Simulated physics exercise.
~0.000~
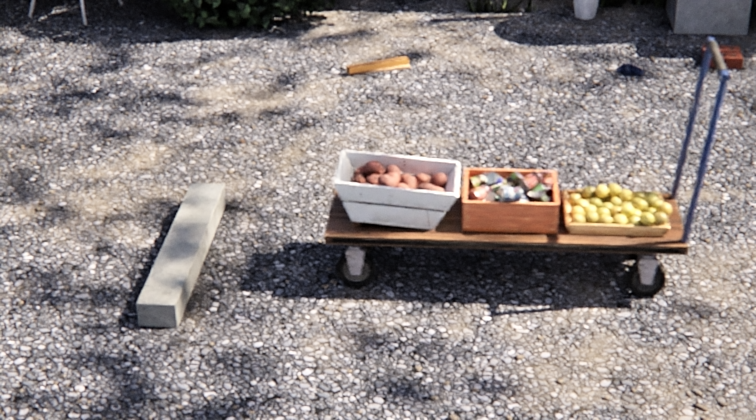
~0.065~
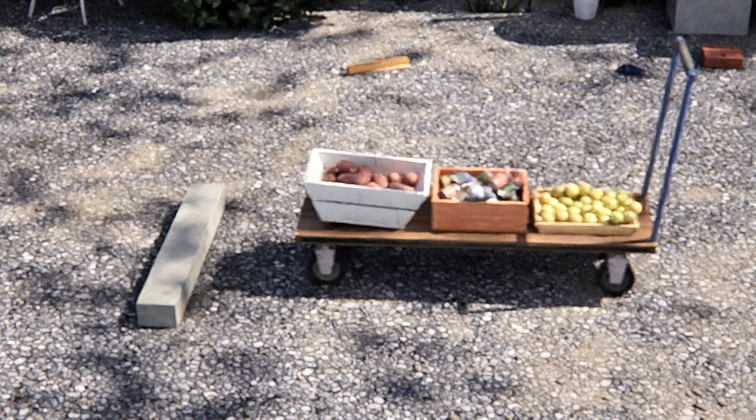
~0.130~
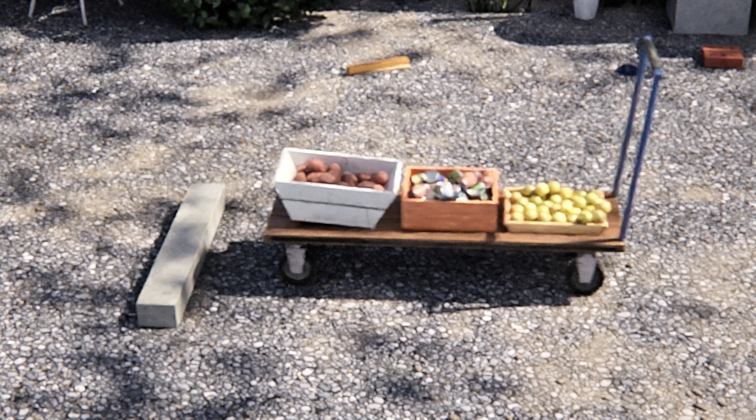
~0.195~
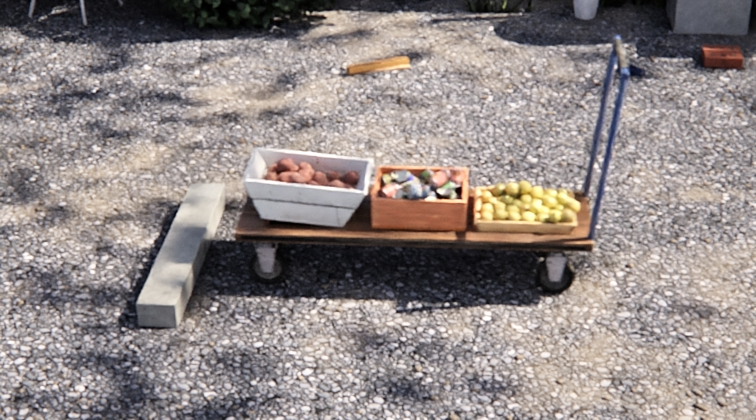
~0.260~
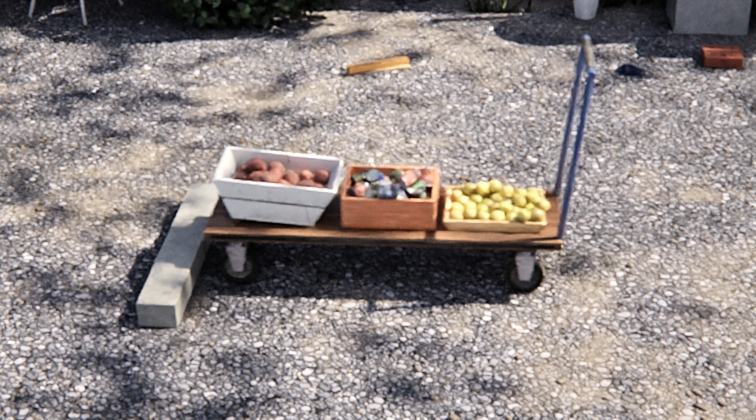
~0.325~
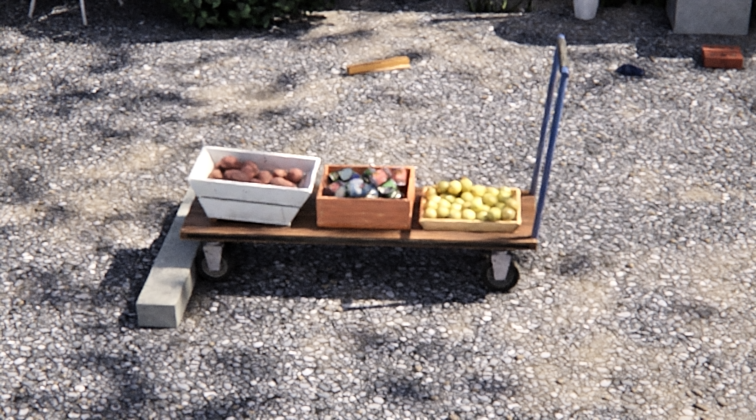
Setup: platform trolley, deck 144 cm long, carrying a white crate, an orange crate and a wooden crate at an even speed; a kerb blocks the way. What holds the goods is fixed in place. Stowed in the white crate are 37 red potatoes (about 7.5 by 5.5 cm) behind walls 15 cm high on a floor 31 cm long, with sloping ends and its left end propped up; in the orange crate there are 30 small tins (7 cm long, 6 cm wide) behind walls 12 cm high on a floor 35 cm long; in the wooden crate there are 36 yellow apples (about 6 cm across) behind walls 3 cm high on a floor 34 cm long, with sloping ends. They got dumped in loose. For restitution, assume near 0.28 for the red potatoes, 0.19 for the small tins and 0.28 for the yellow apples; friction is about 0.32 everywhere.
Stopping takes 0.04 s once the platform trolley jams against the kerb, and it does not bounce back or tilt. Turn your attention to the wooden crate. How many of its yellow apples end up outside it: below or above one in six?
The spill tops a sixth.
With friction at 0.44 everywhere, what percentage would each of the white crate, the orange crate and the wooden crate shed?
In that case white crate 0, orange crate 10, wooden crate 30 per cent.
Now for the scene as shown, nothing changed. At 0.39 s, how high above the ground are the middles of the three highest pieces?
On average roughly 46 centimetres up.
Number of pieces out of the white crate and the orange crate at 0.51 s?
Roughly - white crate: 0; orange crate: 1.
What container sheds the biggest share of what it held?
Wooden crate.
After 0.39 s, the white crate has all 37, the orange crate is down by 1 of 30 and the wooden crate is down by 2 of 36.
After 0.51 s, the white crate has all 37, the orange crate is down by 1 of 30 and the wooden crate is down by 8 of 36.
After 0.74 s, the white crate has all 37, the orange crate is down by 1 of 30 and the wooden crate is down by 9 of 36.
Final count (at 1.25 s), the white crate has all 37, the orange crate is down by 1 of 30 and the wooden crate is down by 10 of 36. Asked share, 10 of 36, 28 per cent.
